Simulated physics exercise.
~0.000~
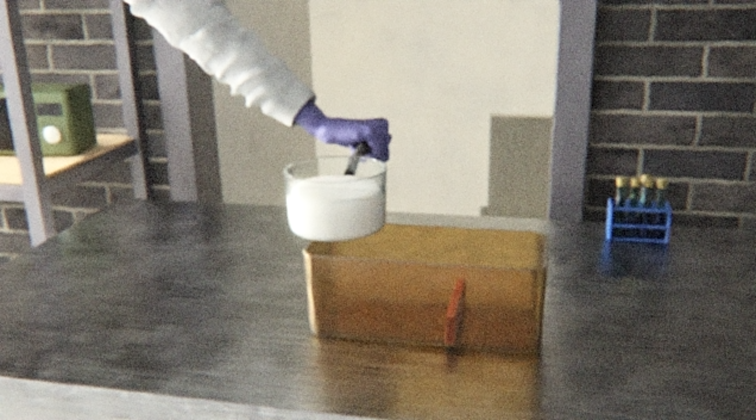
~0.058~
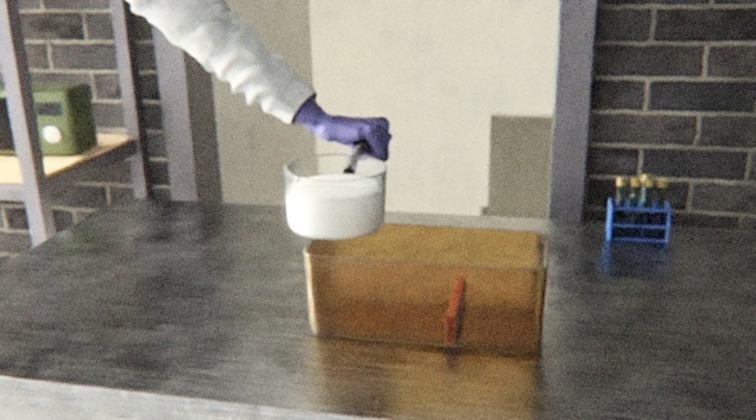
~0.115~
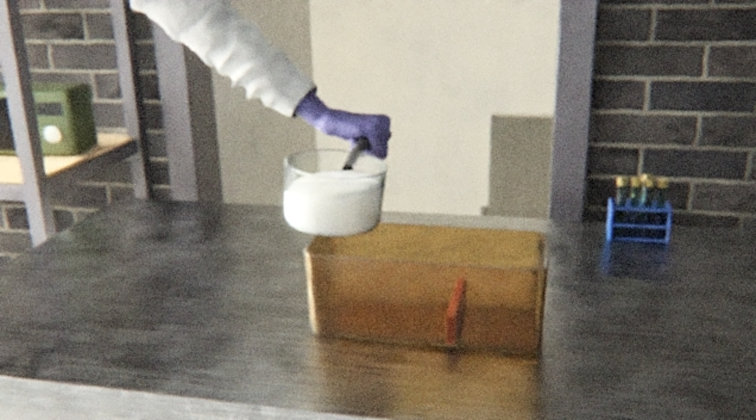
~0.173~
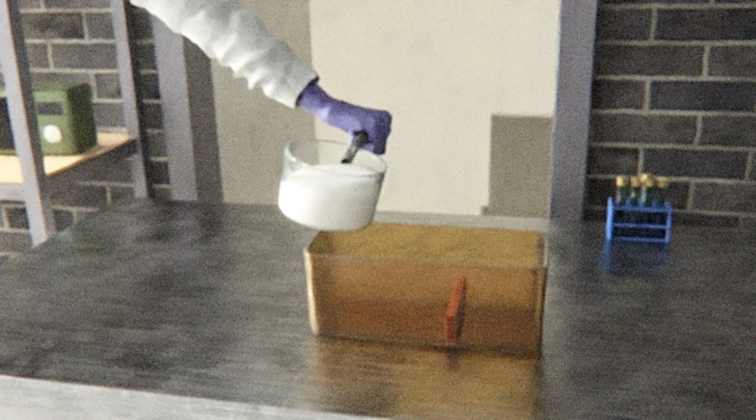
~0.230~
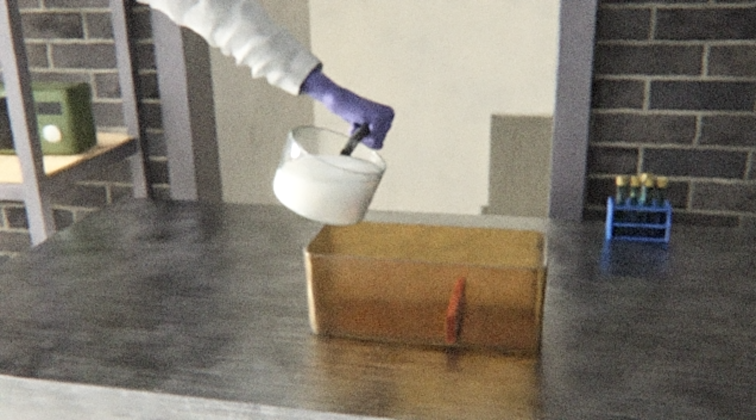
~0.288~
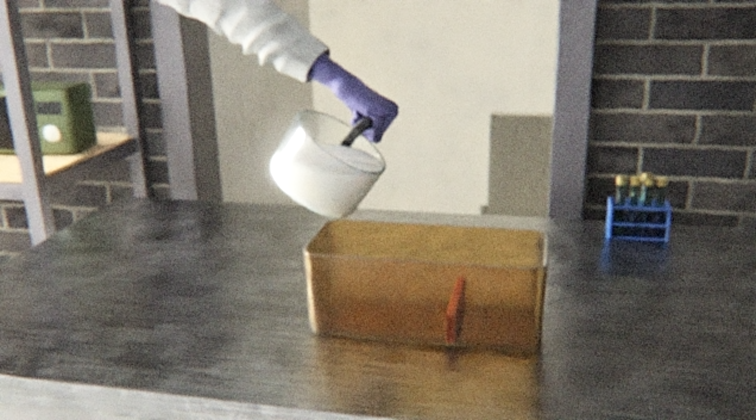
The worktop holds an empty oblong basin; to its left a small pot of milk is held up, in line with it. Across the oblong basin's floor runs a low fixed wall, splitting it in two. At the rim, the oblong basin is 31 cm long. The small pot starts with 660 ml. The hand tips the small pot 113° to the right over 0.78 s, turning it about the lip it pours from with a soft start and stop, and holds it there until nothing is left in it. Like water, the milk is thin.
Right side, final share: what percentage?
53 per cent.
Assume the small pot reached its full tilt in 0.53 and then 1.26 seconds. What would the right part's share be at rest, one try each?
The first try gives 55 percent and the second 60 percent.
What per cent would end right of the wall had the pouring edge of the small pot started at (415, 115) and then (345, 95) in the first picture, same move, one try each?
It comes to 50 per cent, and then 35 per cent.
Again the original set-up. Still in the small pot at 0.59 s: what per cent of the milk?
Fraction remaining: Approx. 42 per cent.
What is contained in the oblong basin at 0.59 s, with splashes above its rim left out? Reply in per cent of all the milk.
10 %, roughly.
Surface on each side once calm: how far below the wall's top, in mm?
Left roughly 28 mm; right roughly 12 mm.
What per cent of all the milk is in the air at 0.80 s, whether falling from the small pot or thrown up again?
Airborne fraction: Approx. 14 %.
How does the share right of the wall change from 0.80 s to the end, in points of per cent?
I'd say it shrinks by some 12.
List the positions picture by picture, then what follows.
Tilt 0°; pouring edge (385, 172); surface from (293, 186) to (384, 190); the oblong basin's rim runs from (316, 238) to (547, 252); the wall's top is at (457, 297), in the first picture.
Tilt 2°; pouring edge (385, 172); surface from (293, 185) to (383, 187), in the second picture.
Tilt 6°; pouring edge (385, 172); surface from (291, 183) to (383, 183), in the third picture.
Tilt 13°; pouring edge (385, 172); surface from (288, 176) to (382, 177), in the fourth picture.
Tilt 23°; pouring edge (384, 171); surface from (284, 164) to (382, 171), in the fifth picture.
Tilt 34°; pouring edge (383, 171); surface from (280, 149) to (383, 165), in the sixth picture.
Then, 0.59 s in, the tilt is 97° and 43 per cent is still to pour, 9 is left of the wall and 0 right of it.
Then, 0.80 s in, the tilt is 113° and 4 per cent is still to pour, 17 is left of the wall and 66 right of it.
Then, 1.03 s in, the tilt is 113° and 0 per cent is still to pour, 34 is left of the wall and 58 right of it.
Then, 1.28 s in, the tilt is 113° and 0 per cent is still to pour, 41 is left of the wall and 54 right of it.
Finally, 42 per cent lies left of the wall, 53 right of it and 5 outside.
